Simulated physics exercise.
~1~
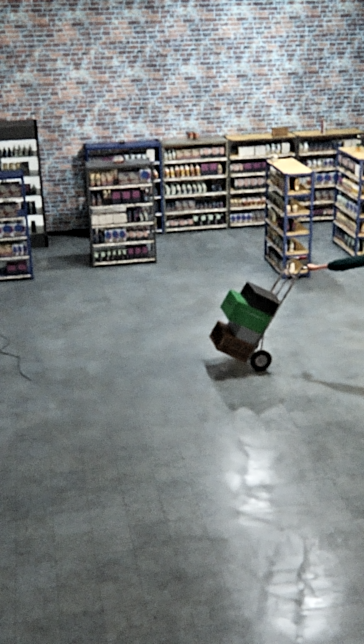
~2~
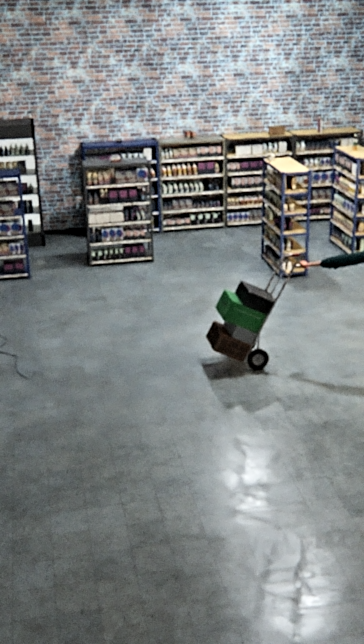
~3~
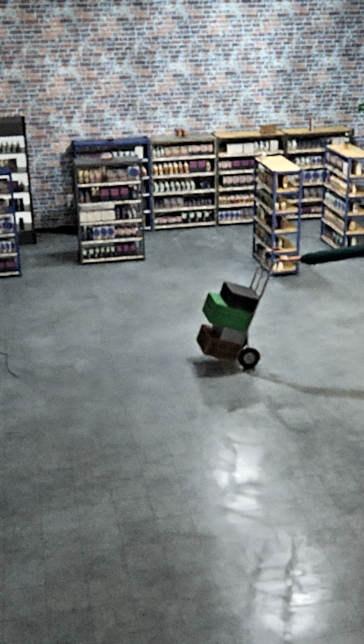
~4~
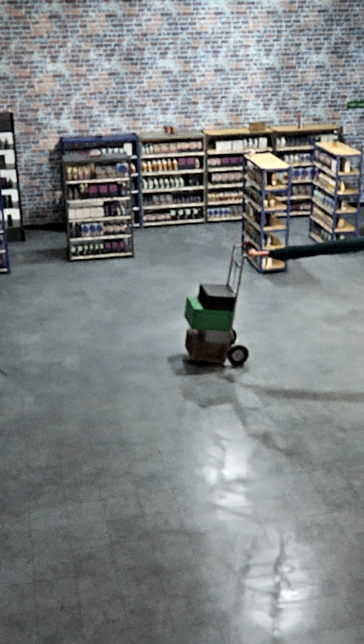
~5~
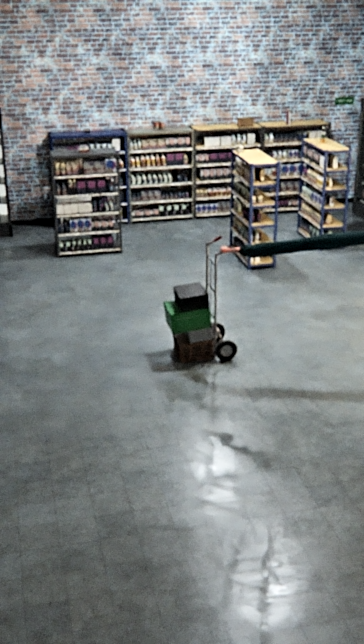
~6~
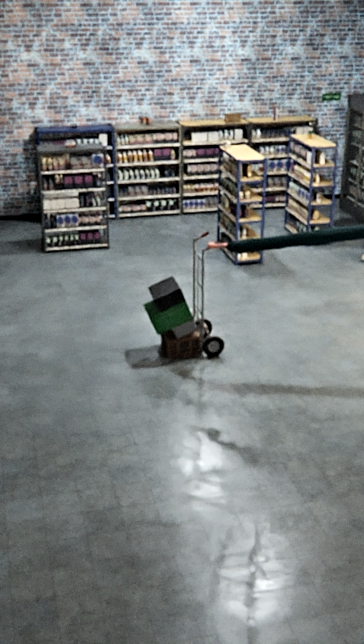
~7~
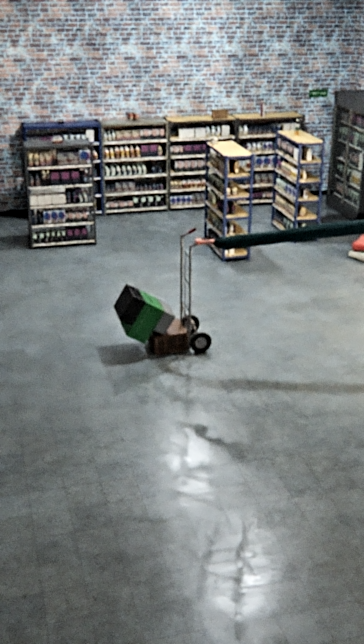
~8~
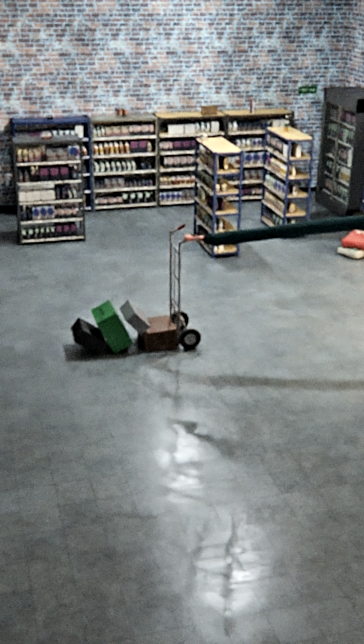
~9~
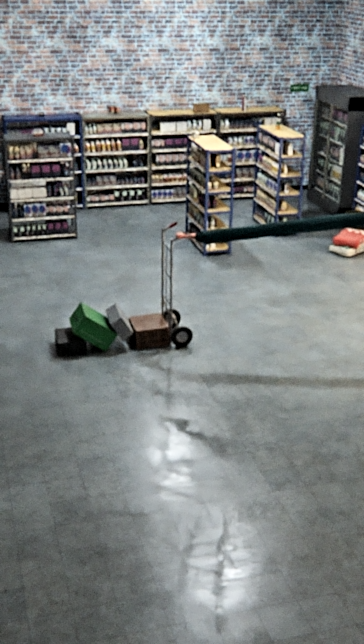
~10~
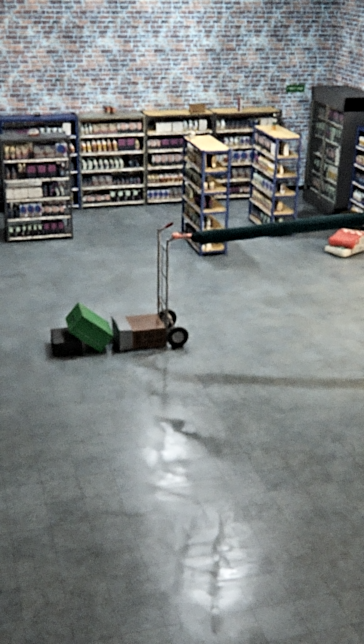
The clip opens on a hand truck leaning back on its wheels on a grey shop floor, loaded with a brown crate, a grey tote, a green toolbox and a black crate, with shelves and a brick wall behind. A long dark arm reaching from the right holds its handle as the view pans slightly right. The truck swings forward until it stands upright. The upper load keeps tipping to the left, and the black crate and green toolbox tumble to the floor. The grey tote topples after them, settling beside the brown crate, which stays on the upright truck.
